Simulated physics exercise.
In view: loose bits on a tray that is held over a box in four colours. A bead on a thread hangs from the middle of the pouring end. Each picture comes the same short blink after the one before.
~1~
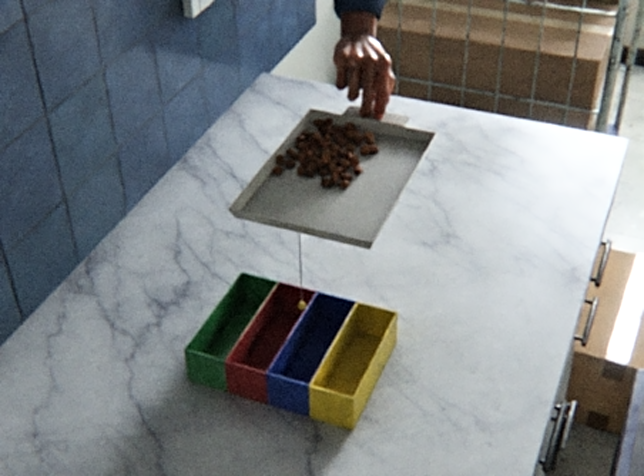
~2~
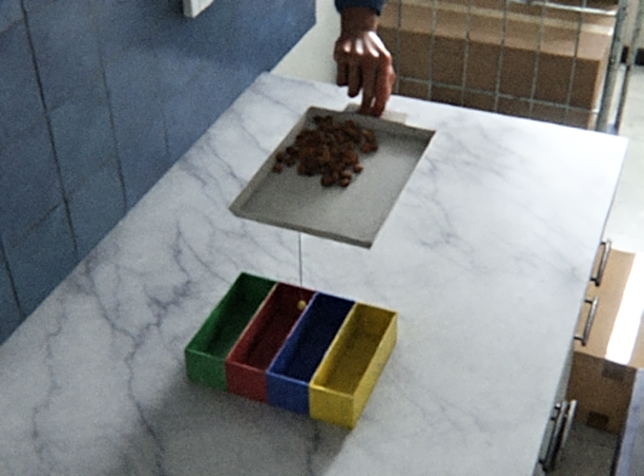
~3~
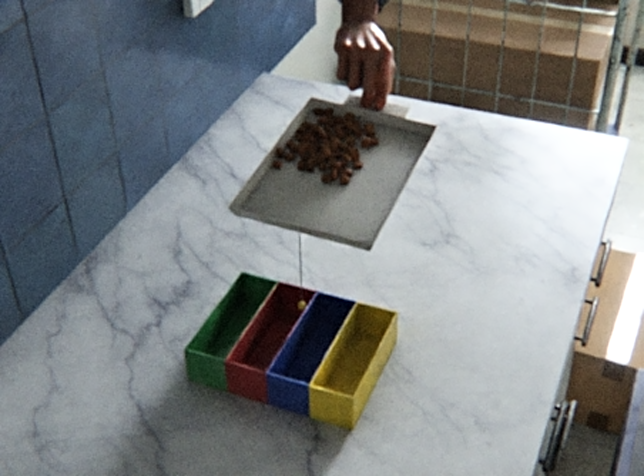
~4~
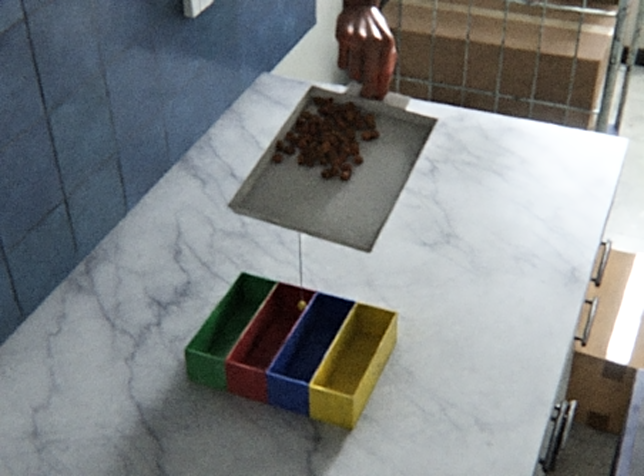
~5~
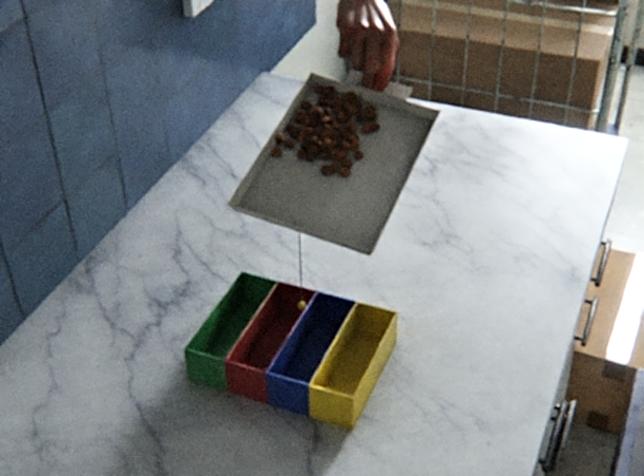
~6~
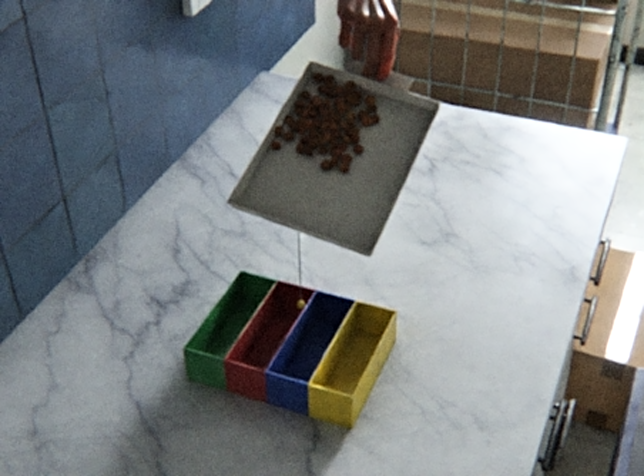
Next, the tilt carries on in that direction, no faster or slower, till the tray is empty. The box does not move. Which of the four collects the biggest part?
Most goes to the yellow cell.
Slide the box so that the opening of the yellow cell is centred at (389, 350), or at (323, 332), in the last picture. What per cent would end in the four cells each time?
First some 100, then 10 per cent.
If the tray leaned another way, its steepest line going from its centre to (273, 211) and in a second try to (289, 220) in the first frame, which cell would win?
In turn: The green cell; the green cell.
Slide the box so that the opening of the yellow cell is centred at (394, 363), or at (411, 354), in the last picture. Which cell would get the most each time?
In turn: That blue cell; that blue cell.
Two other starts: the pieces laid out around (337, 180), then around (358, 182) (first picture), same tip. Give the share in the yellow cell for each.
In turn 70 and 70 in a hundred.
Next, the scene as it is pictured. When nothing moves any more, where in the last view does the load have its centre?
Close to (354, 380).
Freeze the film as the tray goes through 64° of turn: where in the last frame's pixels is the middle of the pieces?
Close to (356, 251).
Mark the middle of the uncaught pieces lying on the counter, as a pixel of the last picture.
Near (408, 429).
Just after the last frame, tray tipped steeply; roughly two thirds on the tray; roughly a quarter falling or outside the box.
A moment on, tray tipped past a quarter turn; roughly two thirds in the yellow cell; about a tenth in the blue cell; roughly a quarter falling or outside the box.
Further on, tray tipped past a quarter turn; roughly two thirds in the yellow cell; about a tenth in the blue cell; roughly a quarter falling or outside the box.
When it is over, tray tipped past a quarter turn; roughly two thirds in the yellow cell; about a tenth in the blue cell; not one in the red cell; not one in the green cell; roughly a quarter outside the box.
